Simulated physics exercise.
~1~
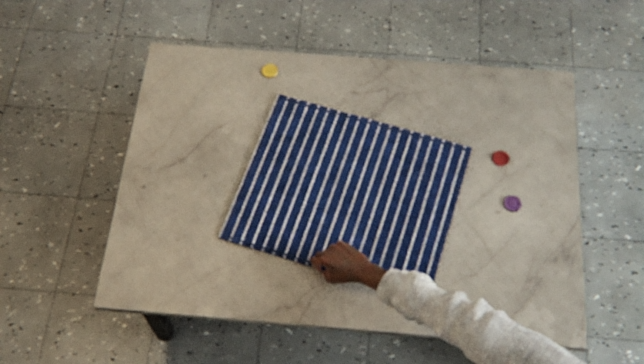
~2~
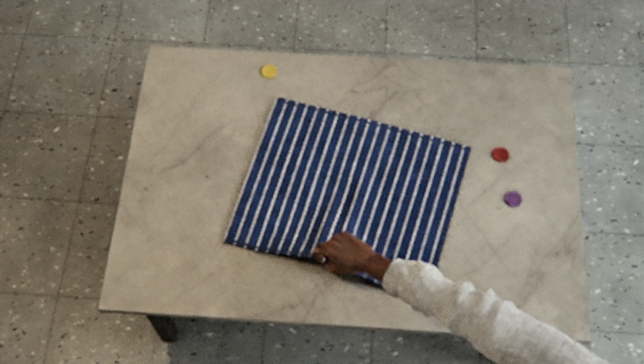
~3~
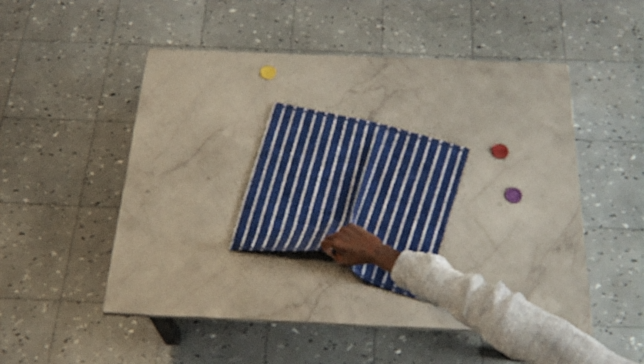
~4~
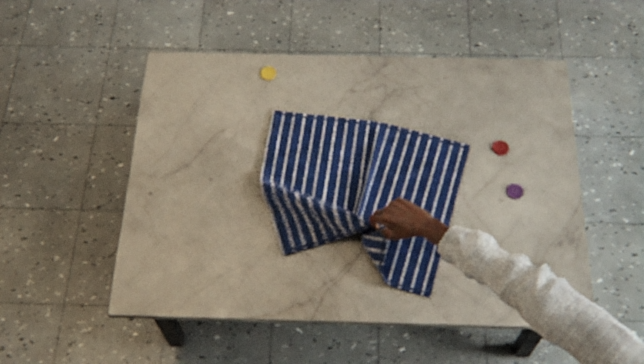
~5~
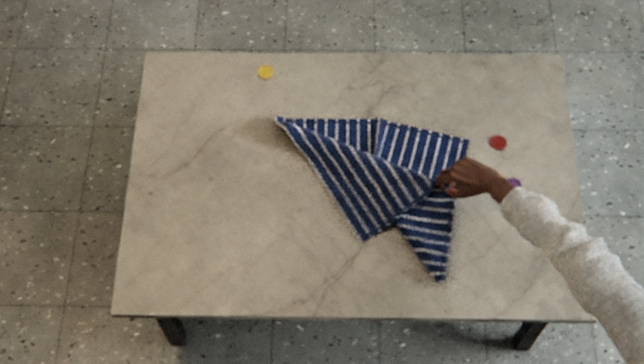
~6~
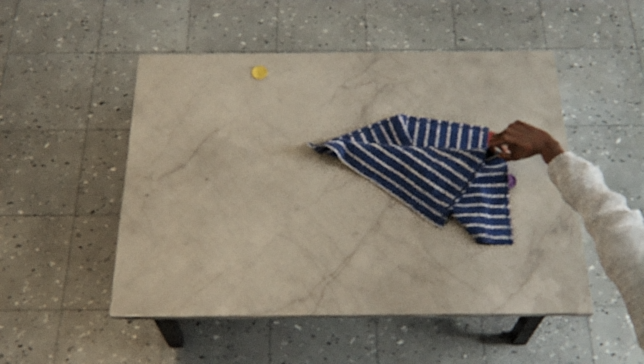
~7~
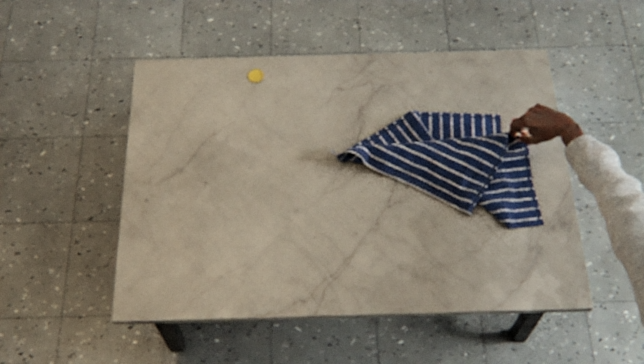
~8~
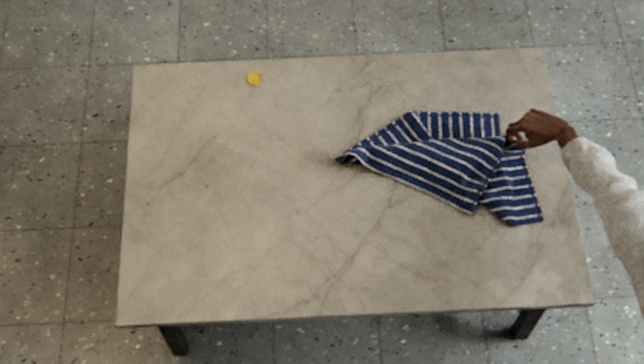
We see a hand pull the near edge of a blue and white striped towel across a table, bunching and folding it toward the right. It ends up crumpled over the spots where the red and purple discs lay, the hand still at its corner, the yellow disc uncovered.
